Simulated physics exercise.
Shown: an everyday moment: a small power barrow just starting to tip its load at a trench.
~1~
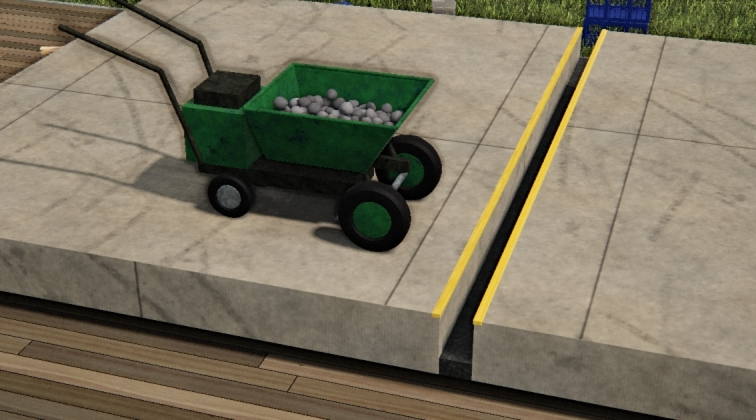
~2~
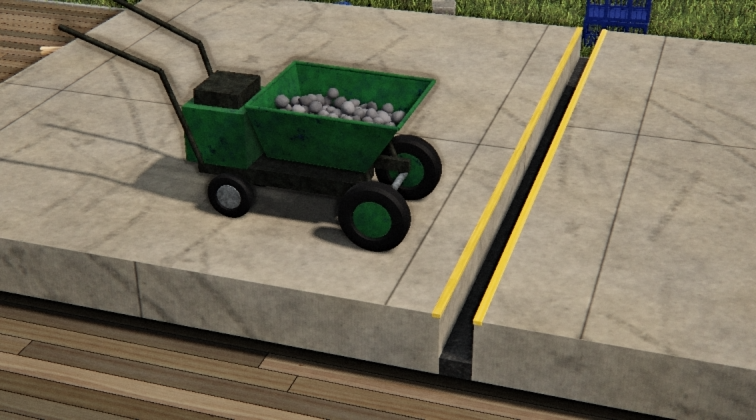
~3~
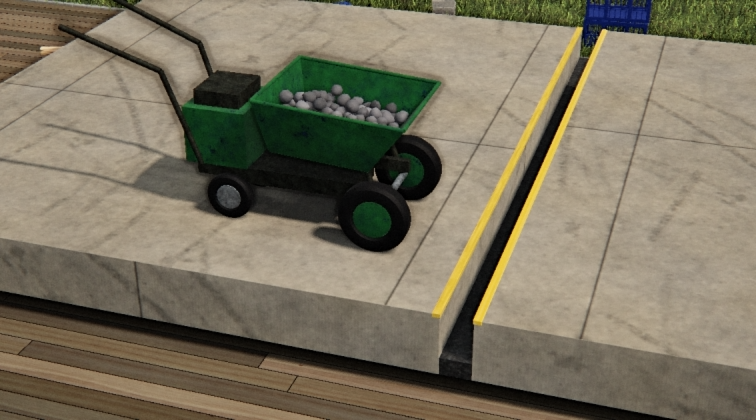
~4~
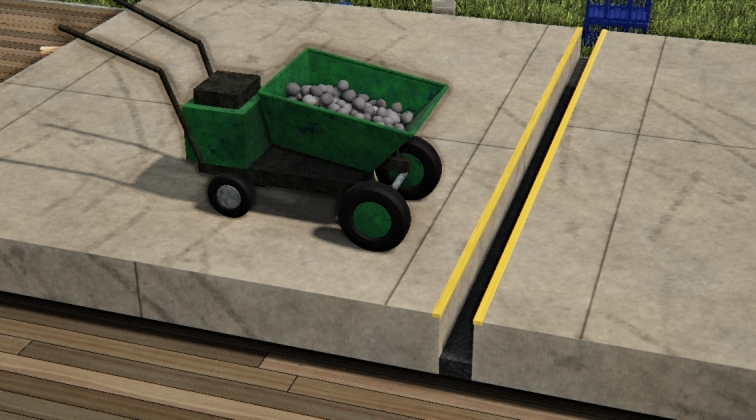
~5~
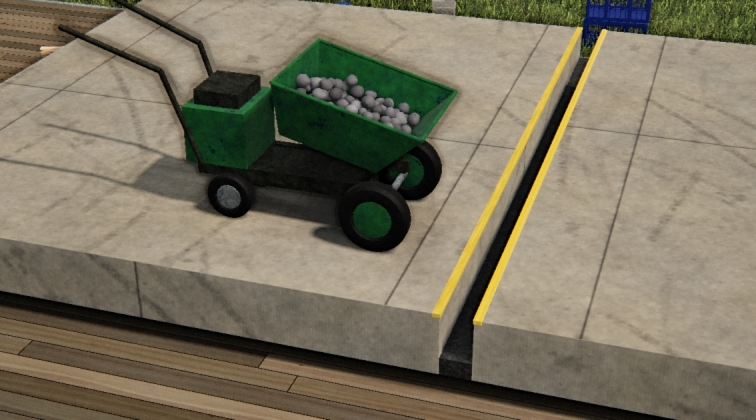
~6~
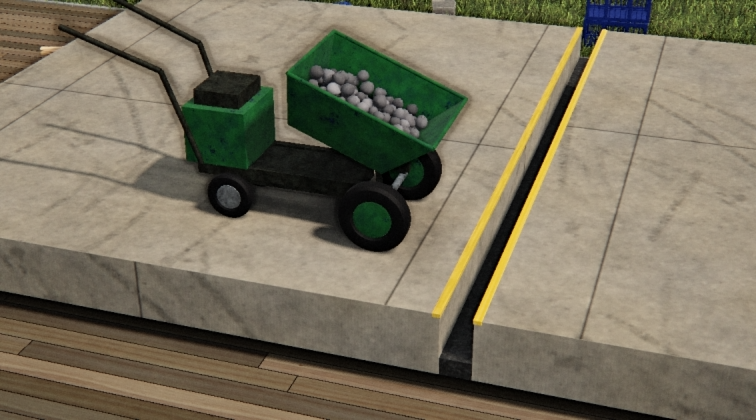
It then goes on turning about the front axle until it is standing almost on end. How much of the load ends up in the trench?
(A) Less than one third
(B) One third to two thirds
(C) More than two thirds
Answer: B.
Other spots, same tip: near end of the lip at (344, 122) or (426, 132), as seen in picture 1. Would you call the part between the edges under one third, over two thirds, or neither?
Okay, the first stop comes out as the middle third and the second as below one third.
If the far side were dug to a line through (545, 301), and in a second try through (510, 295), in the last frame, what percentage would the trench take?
100 %, give or take, and then 80 %.
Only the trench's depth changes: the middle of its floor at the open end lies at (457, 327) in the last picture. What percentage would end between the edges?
I'd put it at some 30 in a hundred.
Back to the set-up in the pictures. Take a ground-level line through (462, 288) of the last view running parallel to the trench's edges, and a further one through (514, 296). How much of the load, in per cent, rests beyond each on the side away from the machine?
About 80 % and 40 %.
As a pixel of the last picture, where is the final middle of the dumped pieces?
Close to (518, 237) in the last view.
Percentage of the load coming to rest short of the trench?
About 0 %.
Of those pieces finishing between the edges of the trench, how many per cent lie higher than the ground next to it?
Estimate: Near 0 in a hundred.
Shortly afterwards, skip tipped steeply; the whole lot in the skip.
Next, skip tipped right over; the bulk in the skip; a little in or heaped over the trench; near a quarter beyond it; only a few falling.
Some moments later, skip tipped right over; only a few in the skip; near half in or heaped over the trench; near half beyond it.
In the end, skip tipped right over; near half in or heaped over the trench; near half beyond it.
